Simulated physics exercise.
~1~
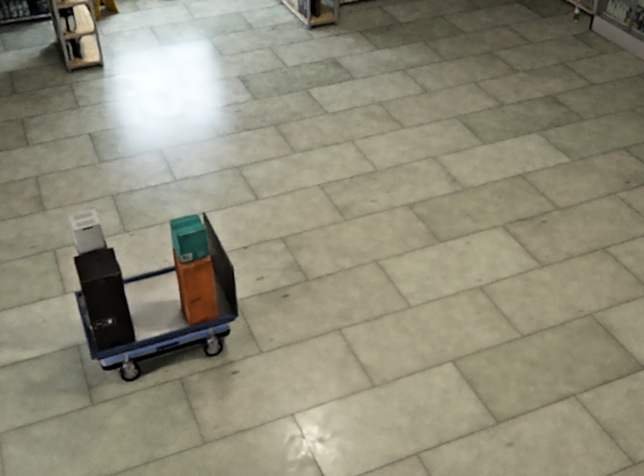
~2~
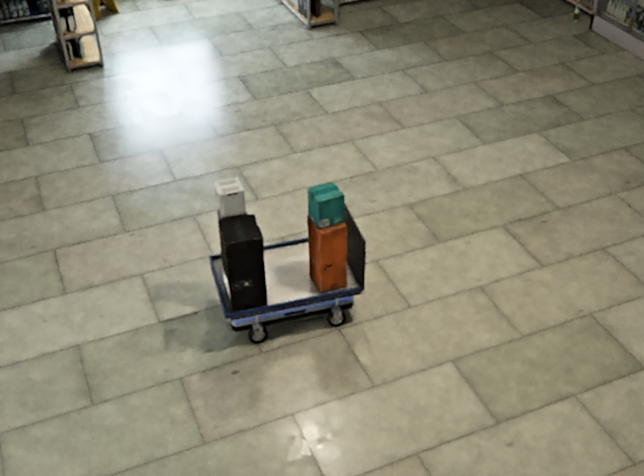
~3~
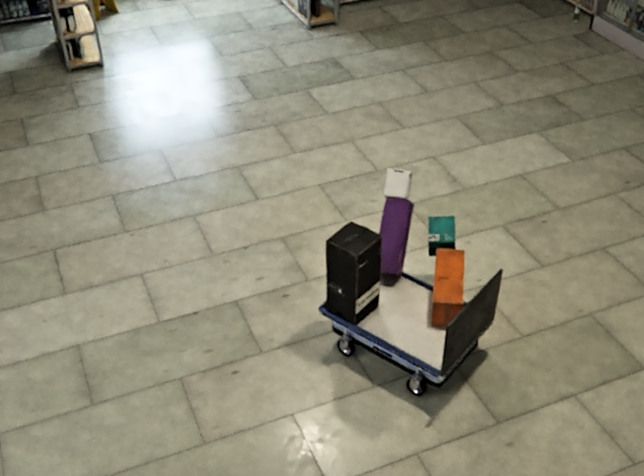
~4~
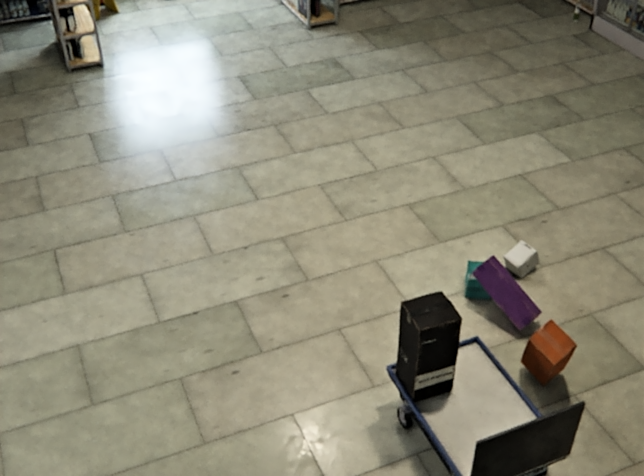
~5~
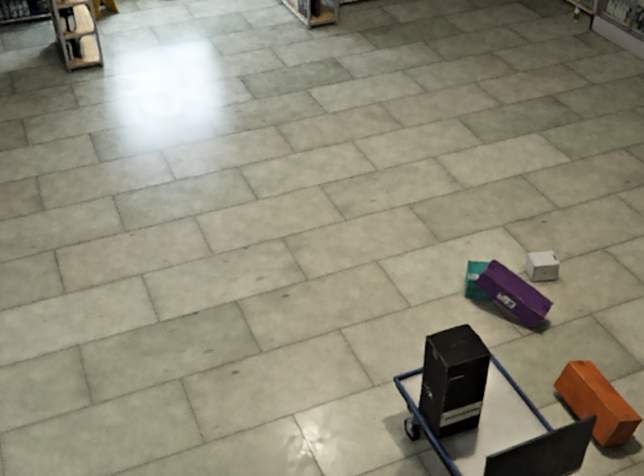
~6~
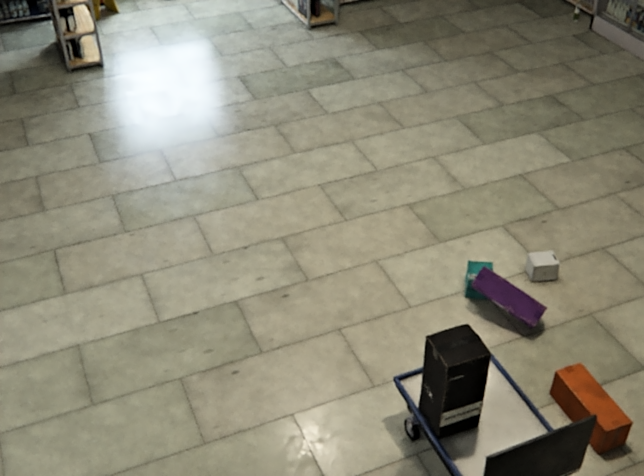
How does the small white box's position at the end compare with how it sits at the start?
At the start the small white box is upright on the loaded cart, but at the end it lies on its side on the floor.
